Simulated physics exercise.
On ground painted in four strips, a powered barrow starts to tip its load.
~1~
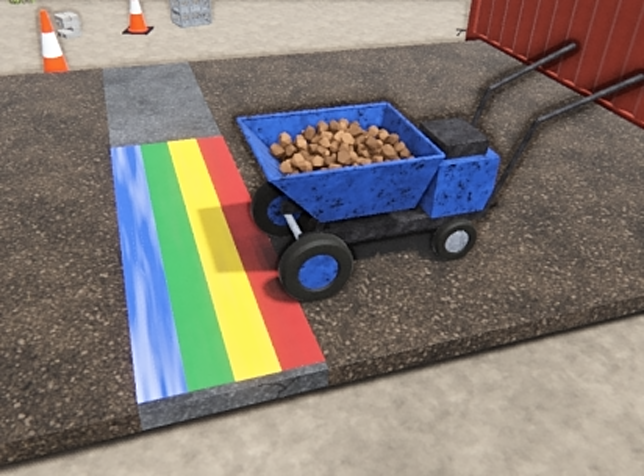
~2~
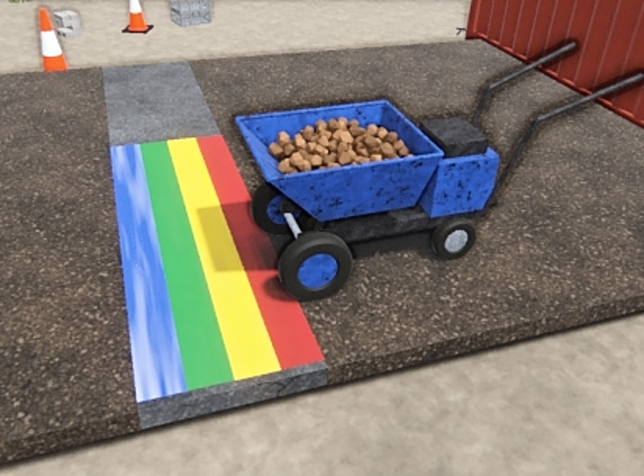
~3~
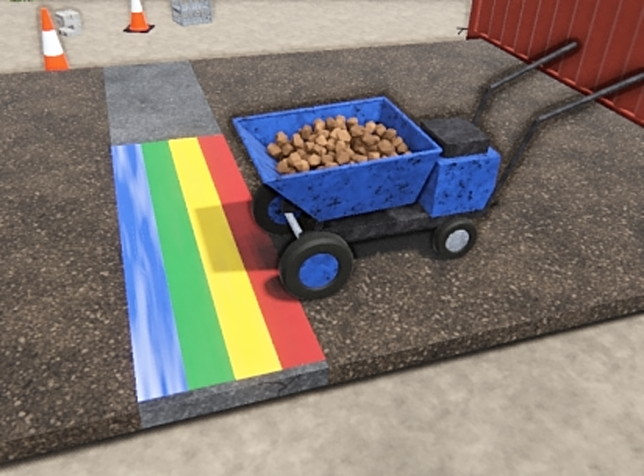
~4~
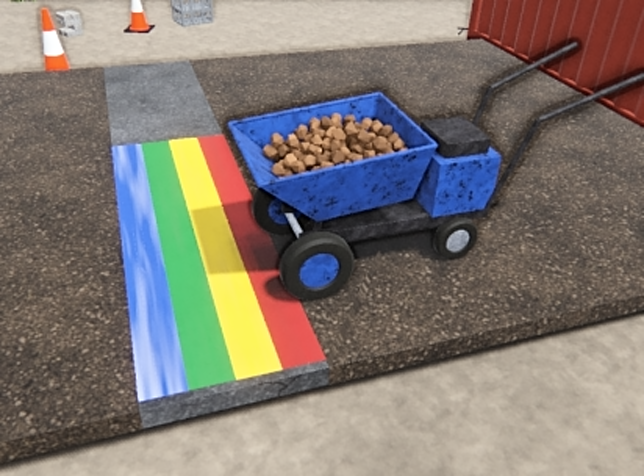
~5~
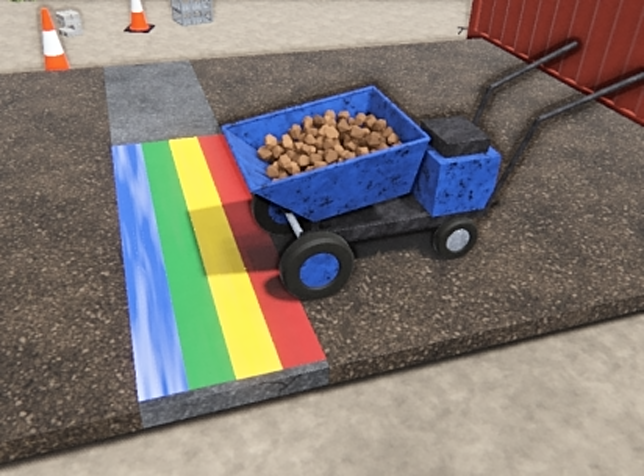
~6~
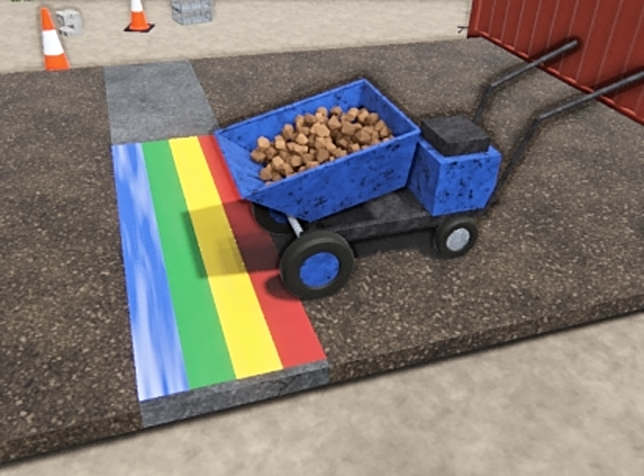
We see a blue powered barrow loaded with brown clods standing beside red, yellow, green and blue strips on the ground; its skip starts level, then tilts slightly, the front lip lowering toward the left while the wheels stay still.
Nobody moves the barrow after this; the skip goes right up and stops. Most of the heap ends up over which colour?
It ends up mostly over blue.
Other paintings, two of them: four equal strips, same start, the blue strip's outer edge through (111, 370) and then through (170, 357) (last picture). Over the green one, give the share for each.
The first painting gives around 30 per cent, the second around 0 per cent.
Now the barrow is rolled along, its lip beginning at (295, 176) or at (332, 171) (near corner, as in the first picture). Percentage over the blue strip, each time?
In turn 30 and 10 in a hundred.
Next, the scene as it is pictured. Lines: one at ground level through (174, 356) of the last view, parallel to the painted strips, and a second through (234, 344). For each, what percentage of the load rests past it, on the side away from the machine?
In order, some 60 % then some 80 %.
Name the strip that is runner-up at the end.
That would be the green one, in second.
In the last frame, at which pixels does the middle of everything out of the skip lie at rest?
Near (142, 283).
Soon after the last picture, skip tipped steeply; all in the skip.
A little later, skip tipped right over; most in the skip; a small part over the green strip; a small part over the blue strip; a stray few falling; a stray few off the paint.
Later still, skip tipped right over; about a quarter in the skip; a small part over the green strip; about a third over the blue strip; about a quarter off the paint.
At rest, skip tipped right over; about a quarter in the skip; none over the red strip; a stray few over the yellow strip; a small part over the green strip; about a third over the blue strip; about a quarter off the paint.
